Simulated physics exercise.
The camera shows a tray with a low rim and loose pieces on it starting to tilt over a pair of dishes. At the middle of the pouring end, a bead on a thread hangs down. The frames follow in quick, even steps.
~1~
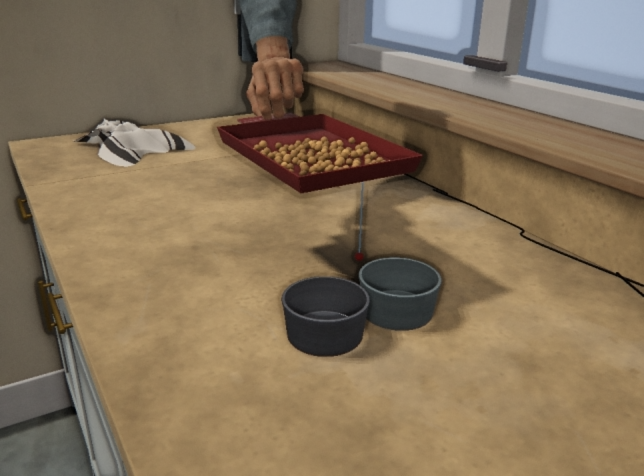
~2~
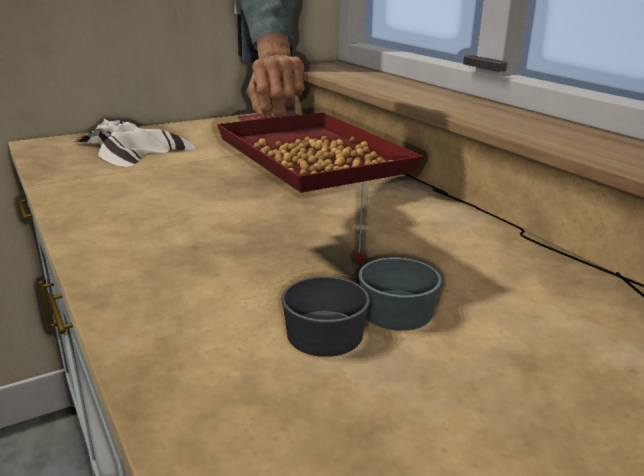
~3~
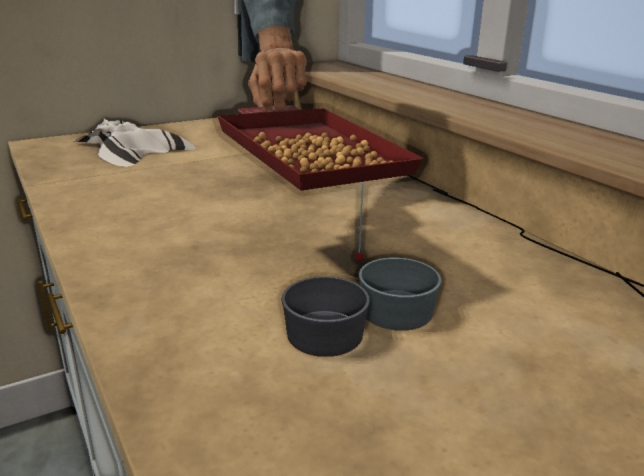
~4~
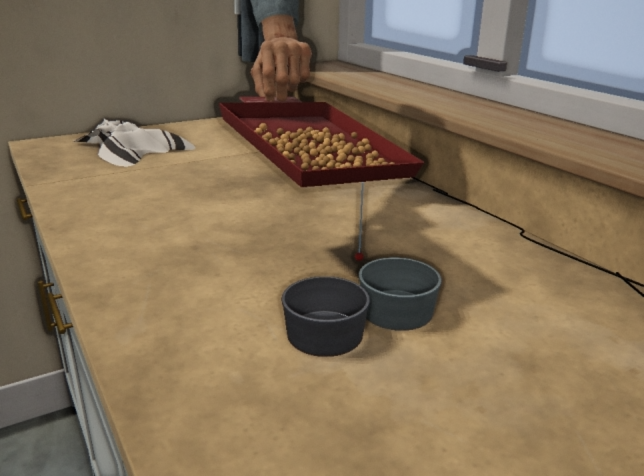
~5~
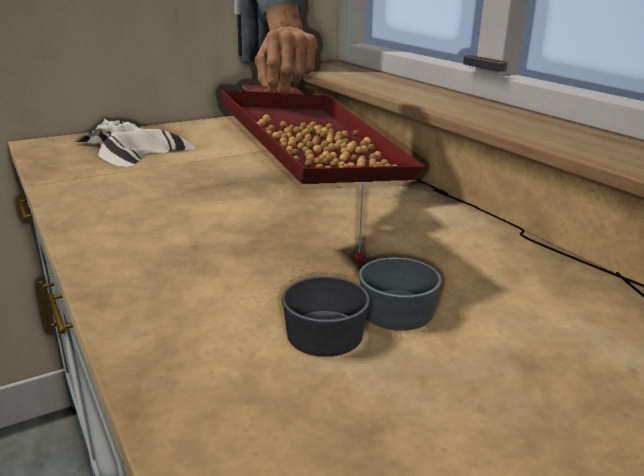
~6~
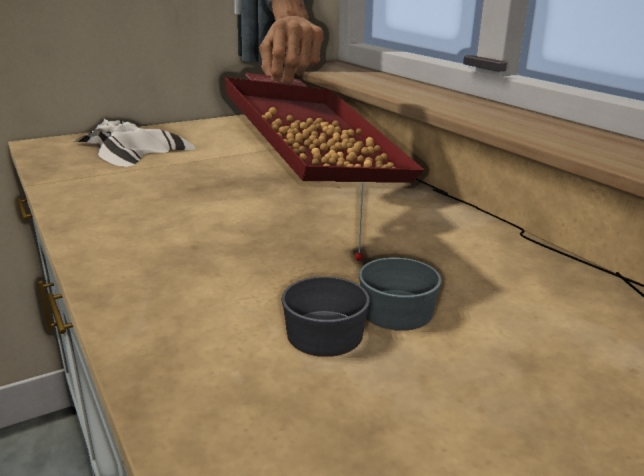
On a counter, a hand slowly tilts a red tray of round beads above two dishes.
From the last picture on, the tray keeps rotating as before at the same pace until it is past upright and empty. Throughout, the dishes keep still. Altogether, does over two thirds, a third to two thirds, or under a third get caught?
Altogether under a third gets caught.
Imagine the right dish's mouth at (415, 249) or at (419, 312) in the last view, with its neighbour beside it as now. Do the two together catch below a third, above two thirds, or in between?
Taking the tries in order: Beyond two thirds and below one third.
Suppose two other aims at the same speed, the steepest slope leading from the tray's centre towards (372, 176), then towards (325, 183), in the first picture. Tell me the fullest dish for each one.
The first tilt favours the right-side dish and the second the left-side dish.
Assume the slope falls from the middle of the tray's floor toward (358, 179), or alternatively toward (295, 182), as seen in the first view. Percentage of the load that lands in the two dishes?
In order: About 90, then 70 percent.
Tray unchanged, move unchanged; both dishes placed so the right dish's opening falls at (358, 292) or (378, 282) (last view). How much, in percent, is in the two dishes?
Trial 1 about 0 %, trial 2 about 0 %.
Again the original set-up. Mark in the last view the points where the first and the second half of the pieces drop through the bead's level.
Early half: (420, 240); late half: (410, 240).
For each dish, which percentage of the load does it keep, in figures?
Around 0 in a hundred in the left dish and around 20 in a hundred in the right dish.
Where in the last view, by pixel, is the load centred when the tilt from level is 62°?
In the last view, the load is centred near (391, 173).
Shortly afterwards, tray tipped steeply; all but a few on the tray; a little in the air.
Next, tray tipped past a quarter turn; only a few on the tray; near a quarter in the right dish; near two thirds outside both; a little in the air.
Some moments later, tray tipped past a quarter turn; near a quarter in the right dish; the bulk outside both.
In the end, tray tipped past a quarter turn; none at all in the left dish; near a quarter in the right dish; the bulk outside both.
